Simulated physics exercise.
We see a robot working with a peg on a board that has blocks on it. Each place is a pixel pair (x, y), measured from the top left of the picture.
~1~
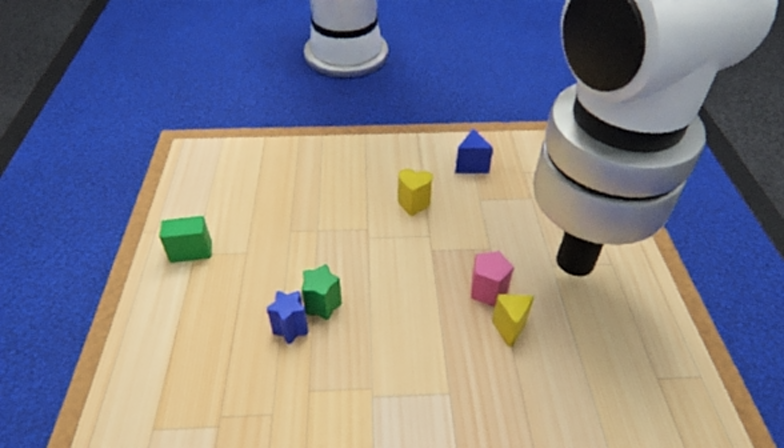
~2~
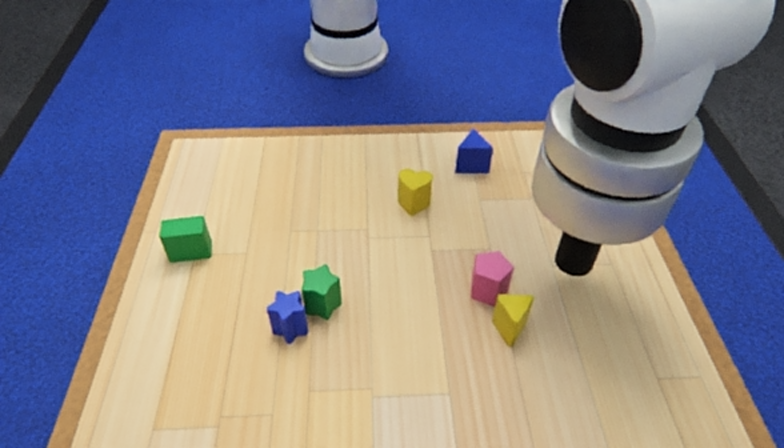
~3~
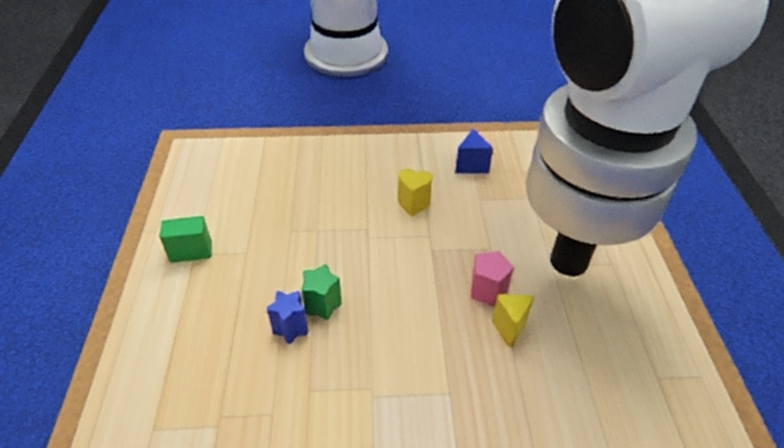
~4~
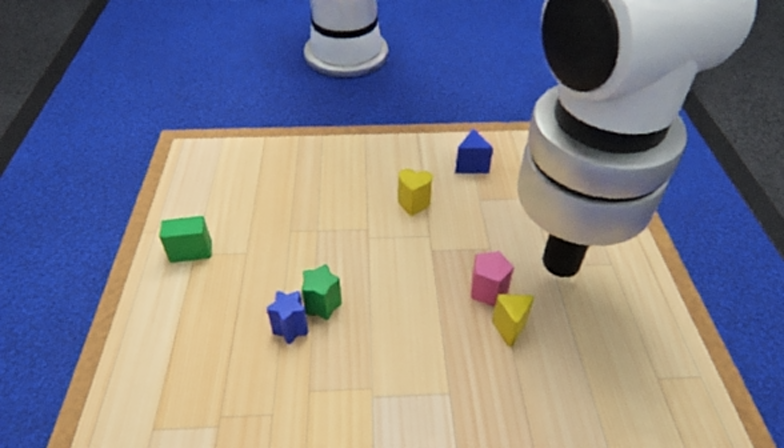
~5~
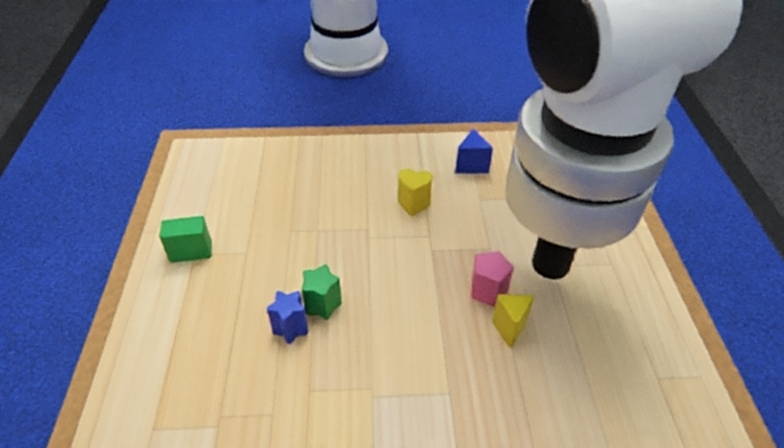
On a wooden board, a robot arm's black peg moves slightly left while the blocks stay still.
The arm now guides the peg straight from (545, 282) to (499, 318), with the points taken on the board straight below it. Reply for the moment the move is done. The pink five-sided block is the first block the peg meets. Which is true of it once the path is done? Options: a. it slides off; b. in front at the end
I'll go with a - it slides off.
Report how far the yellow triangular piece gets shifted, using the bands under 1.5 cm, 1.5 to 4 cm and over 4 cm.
Final distance: 1.5 to 4 cm.
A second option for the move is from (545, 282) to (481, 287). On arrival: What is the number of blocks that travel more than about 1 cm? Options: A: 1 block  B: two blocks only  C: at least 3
A
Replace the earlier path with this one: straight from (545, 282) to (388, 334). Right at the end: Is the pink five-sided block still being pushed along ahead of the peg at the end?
Short answer: No.
On the path given first. Halfway along, peg (527, 283); pink five-sided block (489, 265).
At the end, peg (503, 301); pink five-sided block (485, 264); yellow triangular piece (511, 321).
